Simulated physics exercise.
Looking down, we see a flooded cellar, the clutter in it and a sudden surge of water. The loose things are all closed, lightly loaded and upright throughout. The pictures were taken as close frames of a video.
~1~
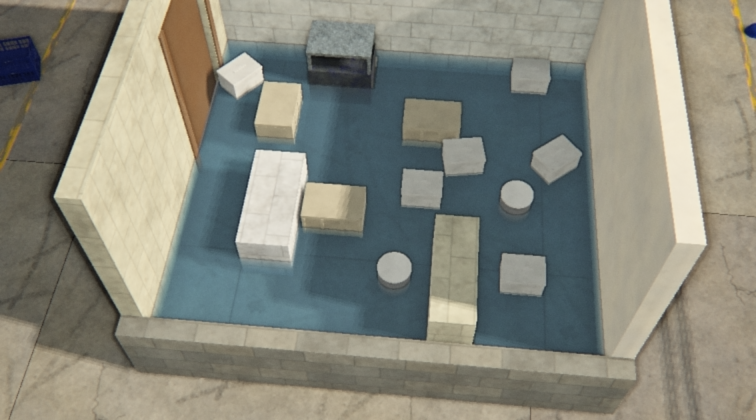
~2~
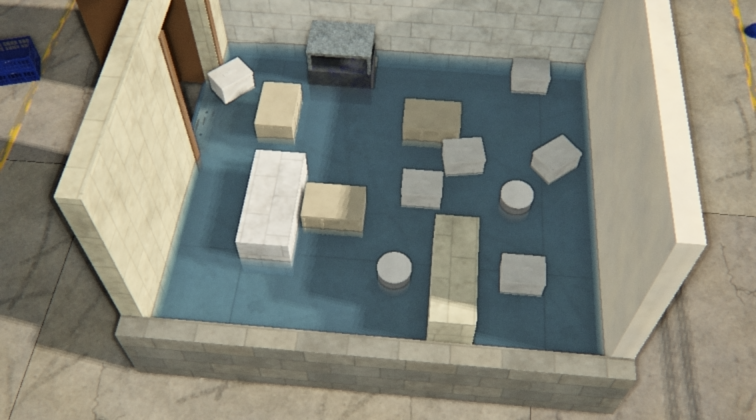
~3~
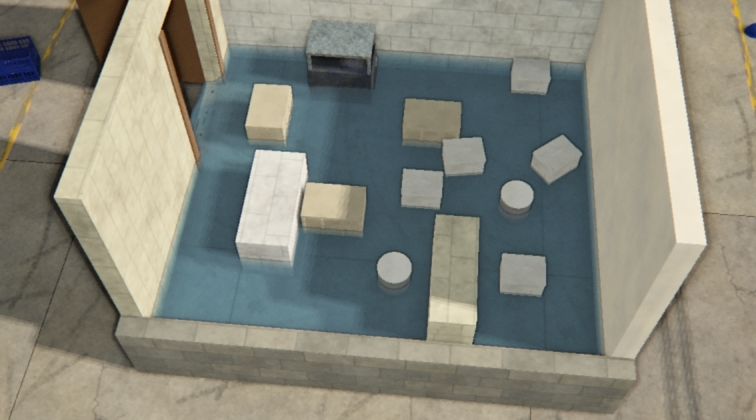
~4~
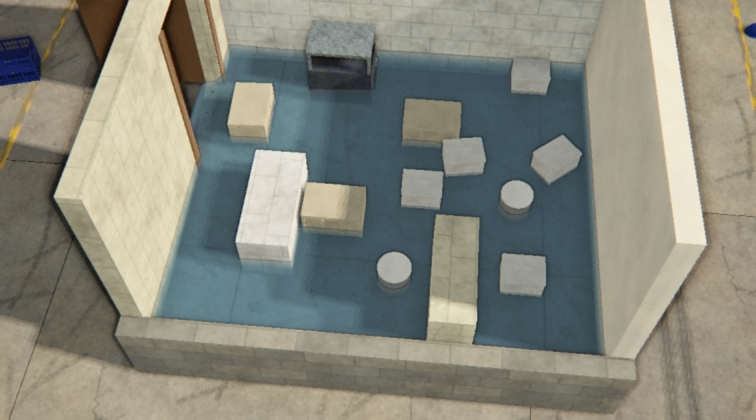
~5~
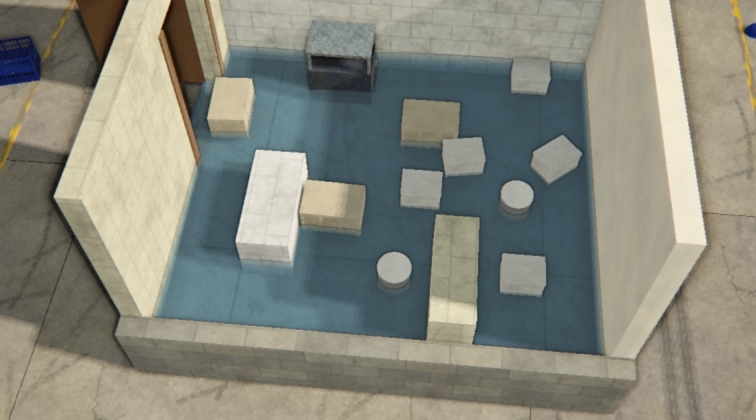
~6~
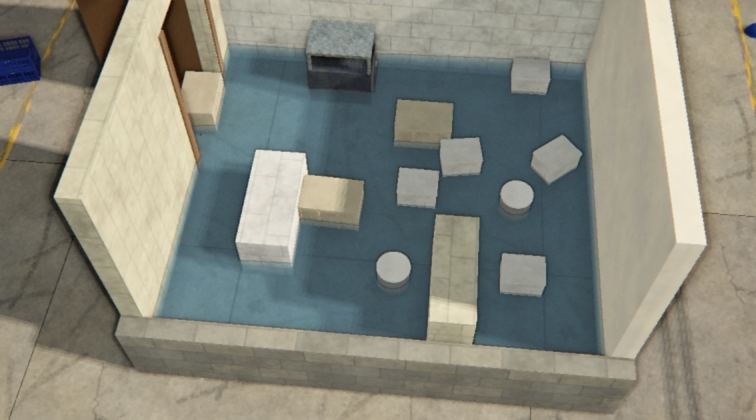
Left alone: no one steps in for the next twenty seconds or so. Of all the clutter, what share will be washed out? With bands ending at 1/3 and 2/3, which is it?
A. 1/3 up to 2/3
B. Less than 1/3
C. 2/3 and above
A.
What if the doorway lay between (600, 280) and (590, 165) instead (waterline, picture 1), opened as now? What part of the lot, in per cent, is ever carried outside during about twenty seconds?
That comes to 90 per cent of the things.
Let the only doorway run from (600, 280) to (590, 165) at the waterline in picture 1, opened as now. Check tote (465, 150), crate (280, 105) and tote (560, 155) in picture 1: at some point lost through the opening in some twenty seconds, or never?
First one flushed away, second flushed away, third flushed away.
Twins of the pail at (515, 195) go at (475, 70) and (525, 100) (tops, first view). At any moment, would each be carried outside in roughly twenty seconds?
Taking them in the order asked, the first is not removed while the second is not removed.
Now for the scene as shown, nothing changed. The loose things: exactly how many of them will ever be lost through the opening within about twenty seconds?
The total is 6.
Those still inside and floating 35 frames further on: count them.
You get 3.
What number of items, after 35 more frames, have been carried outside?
The number comes to 6.
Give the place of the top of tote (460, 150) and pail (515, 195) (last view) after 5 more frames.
Approximately (420, 140) for one and (488, 182) for the other.
A moment on, 2 of 11 are out; 9 afloat.
Next, 3 of 11 are out; 8 afloat.
Later, 6 of 11 are out; 3 afloat.
In the end, 6 of 11 are out; 3 afloat.
